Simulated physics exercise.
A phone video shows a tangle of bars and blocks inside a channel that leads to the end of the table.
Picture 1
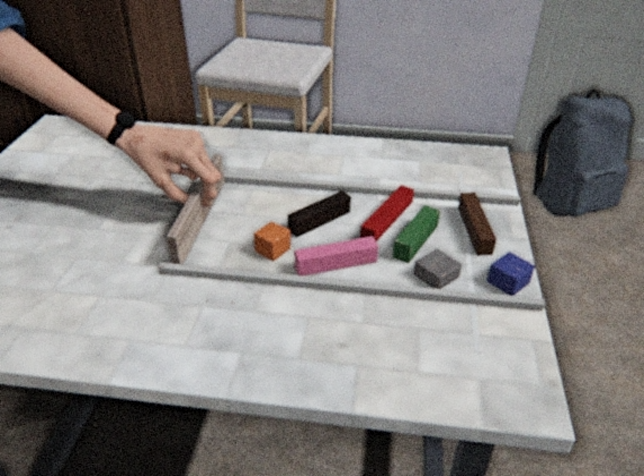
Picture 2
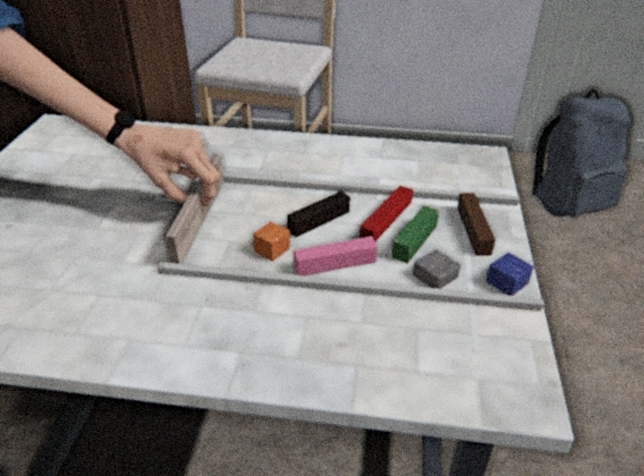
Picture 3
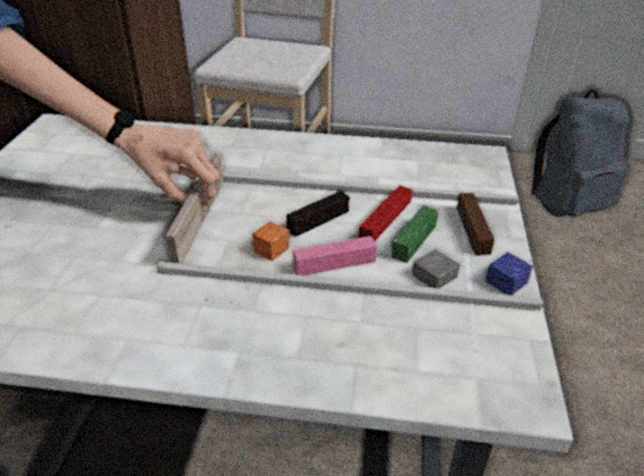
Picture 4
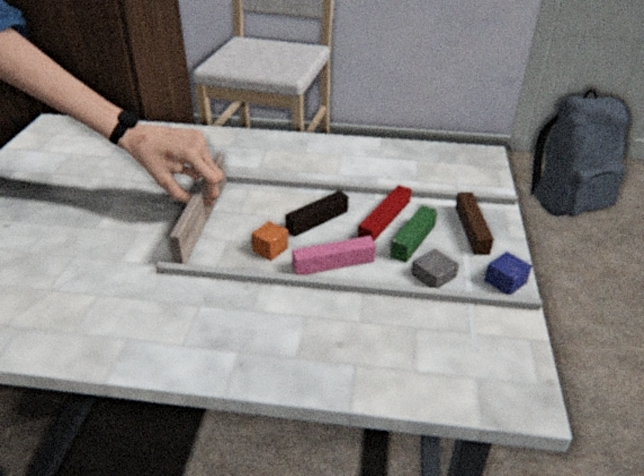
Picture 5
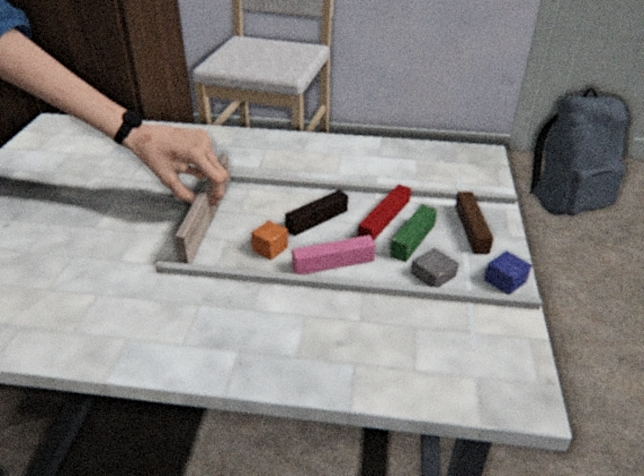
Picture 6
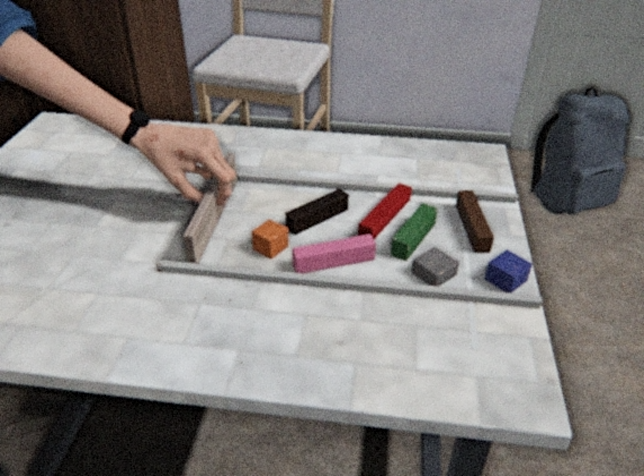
A hand sliding a small upright board slightly right along a channel on a tabletop, toward still, scattered coloured bars and blocks.
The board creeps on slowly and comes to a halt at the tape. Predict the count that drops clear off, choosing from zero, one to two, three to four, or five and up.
The count is one to two.
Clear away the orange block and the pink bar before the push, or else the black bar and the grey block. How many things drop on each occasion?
In the first try 0, in the other 0.
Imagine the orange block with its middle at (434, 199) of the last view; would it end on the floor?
It stays put.
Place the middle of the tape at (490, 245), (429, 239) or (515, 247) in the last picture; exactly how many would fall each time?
Try by try, 4, 0 and 6.
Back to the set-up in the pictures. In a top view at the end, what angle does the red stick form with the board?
Near 0 degrees.
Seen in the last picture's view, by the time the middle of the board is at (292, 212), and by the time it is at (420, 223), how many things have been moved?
Moved so far: 2, then 8.
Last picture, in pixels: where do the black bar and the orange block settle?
In the last picture the black bar sits at (472, 222) while the orange block sits at (481, 252).
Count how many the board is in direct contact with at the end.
That number would be 3.
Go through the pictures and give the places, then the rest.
In the first frame, blue block (511, 274); brown bar (476, 223); grey block (437, 269); board (199, 206); tape (467, 245).
In the second frame, brown bar (475, 223); black bar (319, 213).
In the third frame, grey block (436, 270); pink bar (335, 256).
In the fourth frame, blue block (508, 274); green bar (414, 233).
In the fifth frame, brown bar (473, 222); orange block (270, 240).
In the sixth frame, blue block (508, 272); brown bar (474, 220); grey block (435, 267); board (213, 205); tape (465, 242).
Soon after, none off yet; blue block at rest near (508, 272); brown bar at rest near (474, 220); grey block at rest near (435, 267).
After that, none off yet; blue block at rest near (508, 272); brown bar at rest near (474, 220); grey block moving near (439, 269).
And then, none off yet; blue block displaced a little near (521, 268); brown bar displaced a little near (495, 219); grey block displaced about its own width near (486, 275).
In the end, the number that fall off is one or two; gone, brown bar and blue block.
